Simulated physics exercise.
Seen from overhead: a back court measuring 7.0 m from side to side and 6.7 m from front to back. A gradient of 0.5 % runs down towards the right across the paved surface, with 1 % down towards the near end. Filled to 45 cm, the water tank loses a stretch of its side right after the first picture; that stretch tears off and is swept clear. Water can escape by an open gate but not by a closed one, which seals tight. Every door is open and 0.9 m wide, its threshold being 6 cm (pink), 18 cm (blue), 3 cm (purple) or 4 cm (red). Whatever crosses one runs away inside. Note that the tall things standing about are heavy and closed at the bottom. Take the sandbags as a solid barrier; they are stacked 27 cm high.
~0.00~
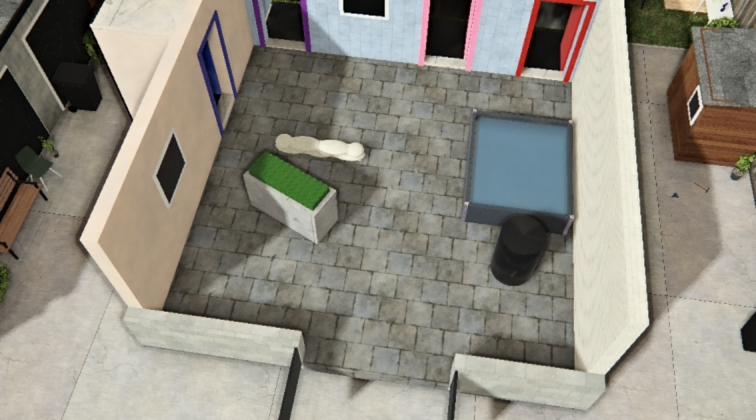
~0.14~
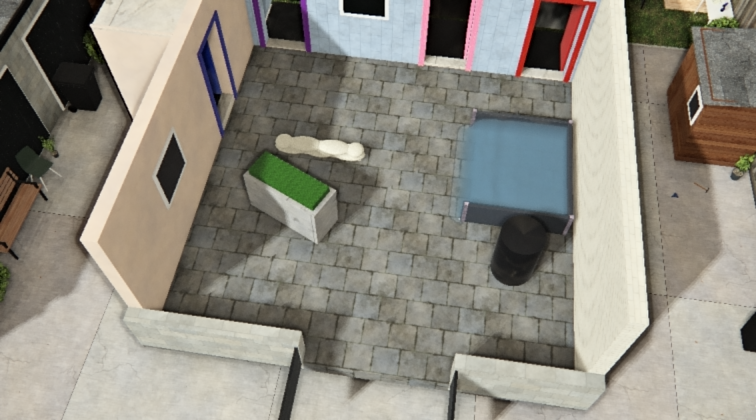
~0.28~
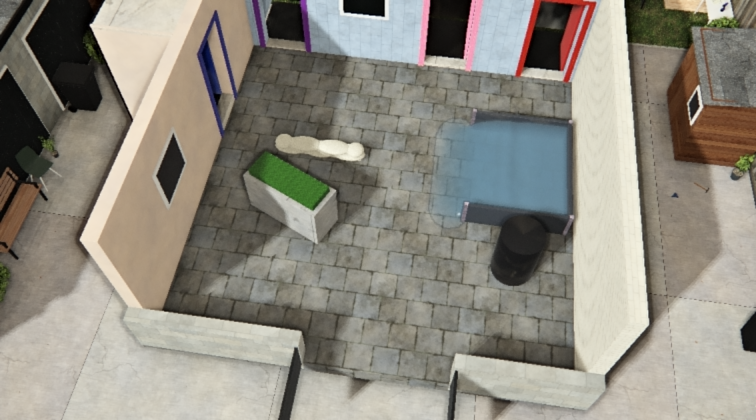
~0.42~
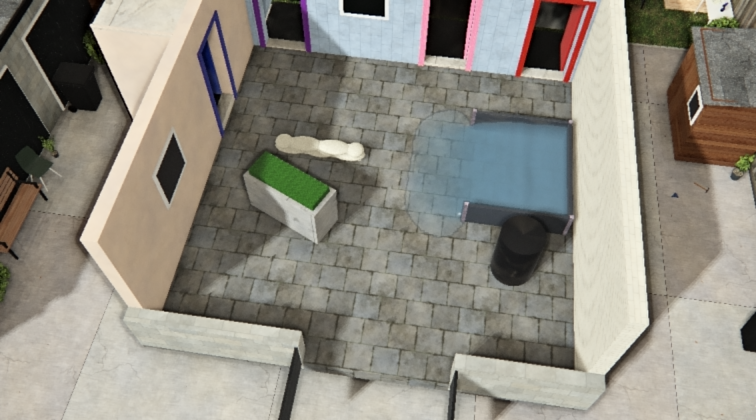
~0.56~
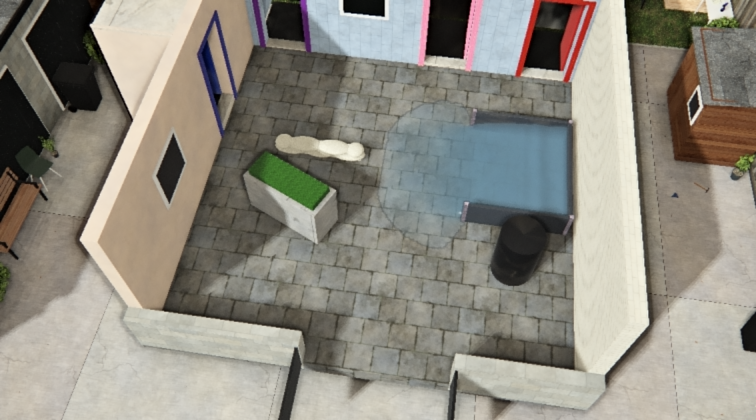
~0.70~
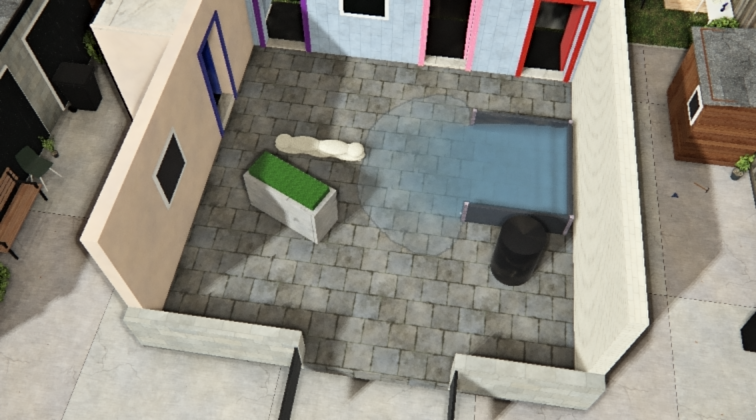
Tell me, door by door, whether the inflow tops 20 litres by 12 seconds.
At the pink door it falls short; at the blue door it falls short; at the purple door it tops it; at the red door it falls short.
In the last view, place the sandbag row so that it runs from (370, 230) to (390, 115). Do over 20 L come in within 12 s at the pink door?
Result at pink: Limit broken.
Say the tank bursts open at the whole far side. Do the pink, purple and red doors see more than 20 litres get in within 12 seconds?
Door by door - pink: Out of bounds, purple: Within bounds, red: Out of bounds.
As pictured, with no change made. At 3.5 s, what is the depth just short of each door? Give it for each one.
In cm: Pink 1, blue 15, purple 10, red 0.
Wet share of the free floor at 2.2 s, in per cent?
Wet share: Near 45 percent.
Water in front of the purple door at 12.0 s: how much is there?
Depth: Approx. 1.0 cm.
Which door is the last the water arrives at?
I'd say the red one.
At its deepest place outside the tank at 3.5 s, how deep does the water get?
I'd say near 24 centimetres.
After 1.4 s water covers 30 % of the floor and is deepest (26 cm) near (364, 160); pink door not reached, blue door not reached, purple door not reached, red door not reached.
After 2.2 s water covers 45 % of the floor and is deepest (26 cm) near (308, 200); pink door 1 cm at the sill, 0 L in, blue door 9 cm at the sill, 0 L in, purple door not reached, red door not reached.
After 3.5 s water covers 55 % of the floor and is deepest (24 cm) near (252, 52); pink door 1 cm at the sill, 0 L in, blue door 15 cm at the sill, 0 L in, purple door 10 cm at the sill, 3 L in, red door not reached.
After 7.0 s water covers 70 % of the floor and is deepest (10 cm) near (284, 345); pink door 2 cm at the sill, 0 L in, blue door 6 cm at the sill, 0 L in, purple door 5 cm at the sill, 94 L in, red door not reached.
After 12.0 s water covers 90 % of the floor and is deepest (8 cm) near (569, 387); pink door 2 cm at the sill, 0 L in, blue door 2 cm at the sill, 0 L in, purple door 1 cm at the sill, 99 L in, red door 5 cm at the sill, 1 L in.
